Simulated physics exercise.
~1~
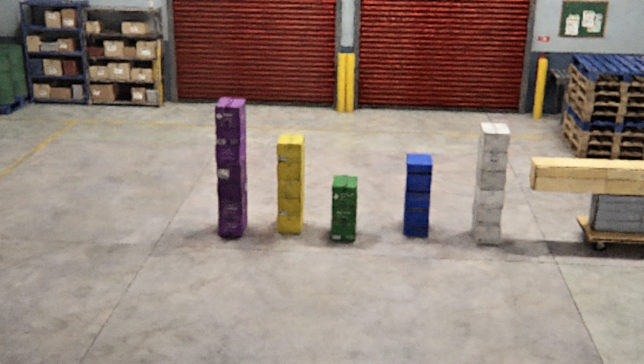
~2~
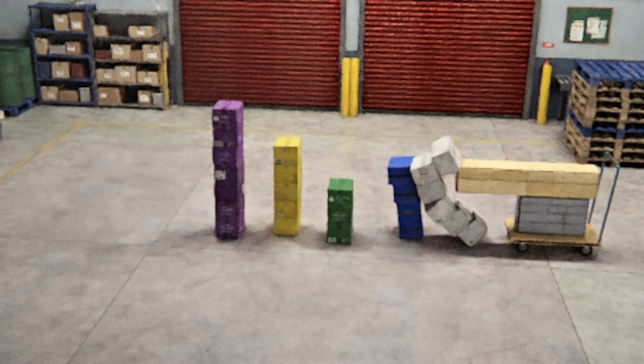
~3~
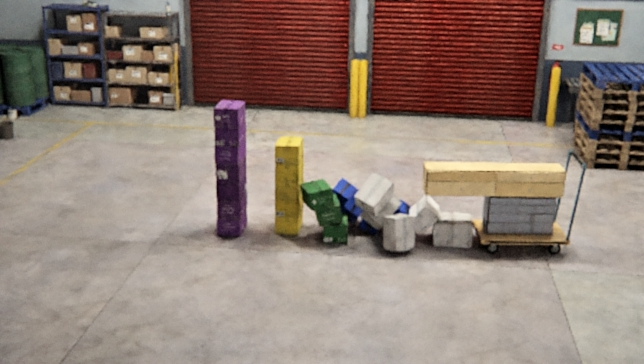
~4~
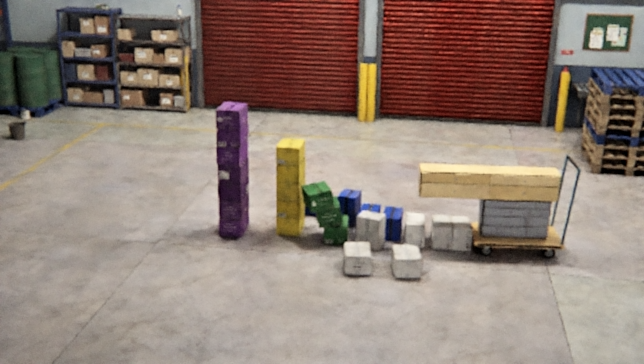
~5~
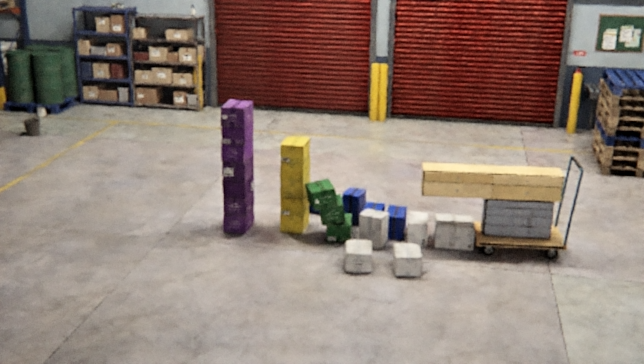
A trolley carrying a long jutting case rolled in from the right and knocked over the white stack of cartons, which toppled into the blue and green ones, leaving a scattered heap against the yellow stack while yellow and purple stayed standing.
